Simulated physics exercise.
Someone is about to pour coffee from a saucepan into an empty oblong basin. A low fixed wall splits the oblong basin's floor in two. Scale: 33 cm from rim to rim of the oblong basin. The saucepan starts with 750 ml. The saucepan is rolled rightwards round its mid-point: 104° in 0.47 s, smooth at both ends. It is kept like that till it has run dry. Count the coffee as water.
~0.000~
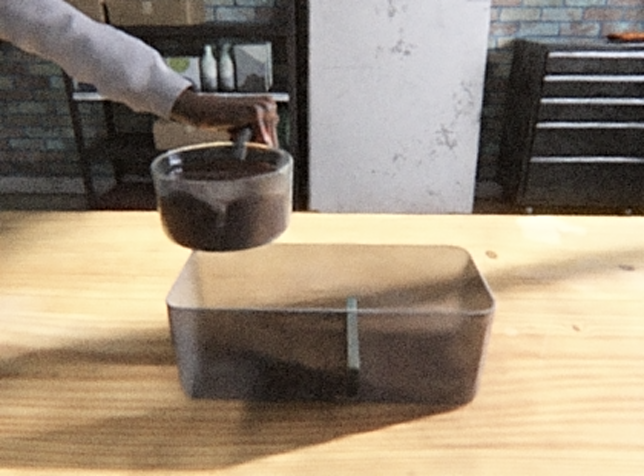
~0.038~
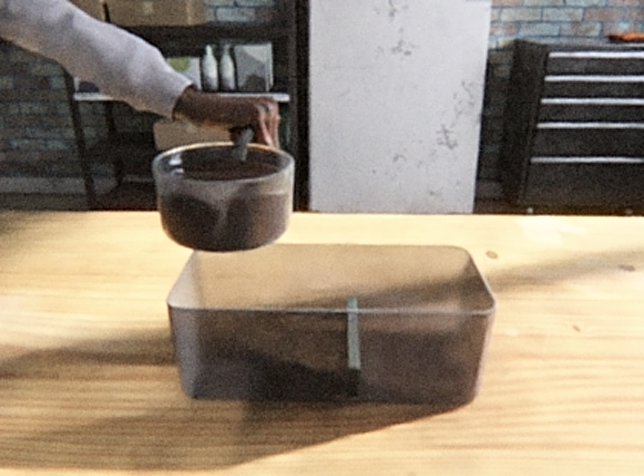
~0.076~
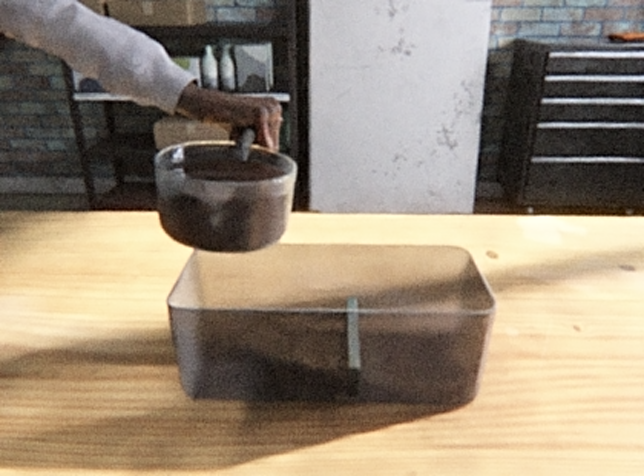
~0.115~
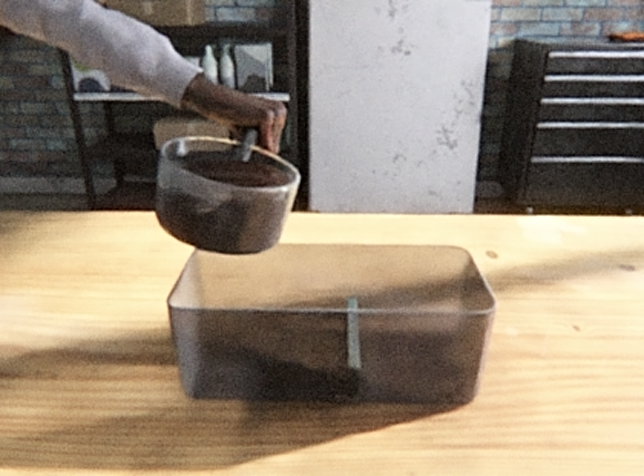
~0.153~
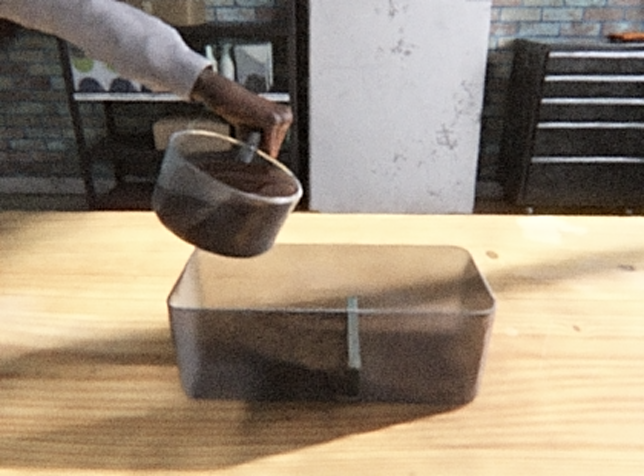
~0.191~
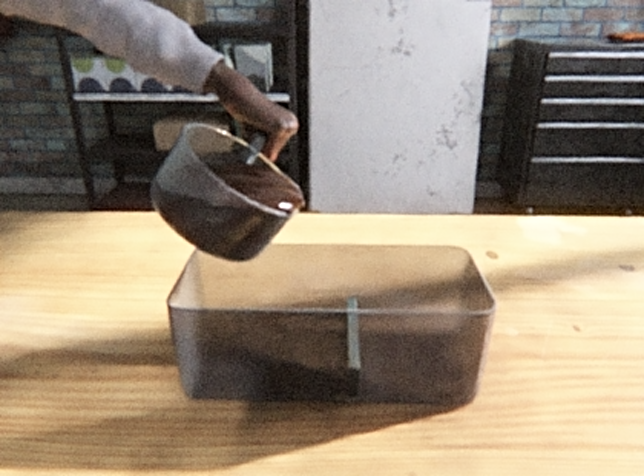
We see a hand holding a glass saucepan of dark liquid above an oblong, see-through basin with a low divider on a wooden table, then tilting the pan steadily rightwards until the liquid reaches its lowered rim.
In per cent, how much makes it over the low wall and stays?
About 12 per cent.
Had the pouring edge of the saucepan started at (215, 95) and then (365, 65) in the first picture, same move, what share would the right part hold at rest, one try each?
In turn about 15 and 80 per cent.
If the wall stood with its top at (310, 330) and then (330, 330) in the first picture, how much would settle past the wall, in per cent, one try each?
First 65, then 35 per cent.
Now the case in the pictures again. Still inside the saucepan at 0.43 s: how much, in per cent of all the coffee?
Near 24 in a hundred.
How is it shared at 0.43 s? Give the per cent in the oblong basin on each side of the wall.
Near 46 on the left, 3 on the right.
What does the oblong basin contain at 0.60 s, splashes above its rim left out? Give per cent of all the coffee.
About 90 per cent.
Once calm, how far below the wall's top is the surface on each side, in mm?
Some 20 mm on the left and 40 mm on the right.
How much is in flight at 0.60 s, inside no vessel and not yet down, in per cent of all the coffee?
About 4 per cent.
By 0.43 s the tilt is 102° and 24 per cent is still to pour, 47 is left of the wall and 3 right of it.
By 0.60 s the tilt is 104° and 6 per cent is still to pour, 83 is left of the wall and 7 right of it.
By 0.77 s the tilt is 104° and 1 per cent is still to pour, 83 is left of the wall and 12 right of it.
By 0.97 s the tilt is 104° and 0 per cent is still to pour, 84 is left of the wall and 12 right of it.
At rest 84 per cent lies left of the wall, 12 right of it and 4 outside.
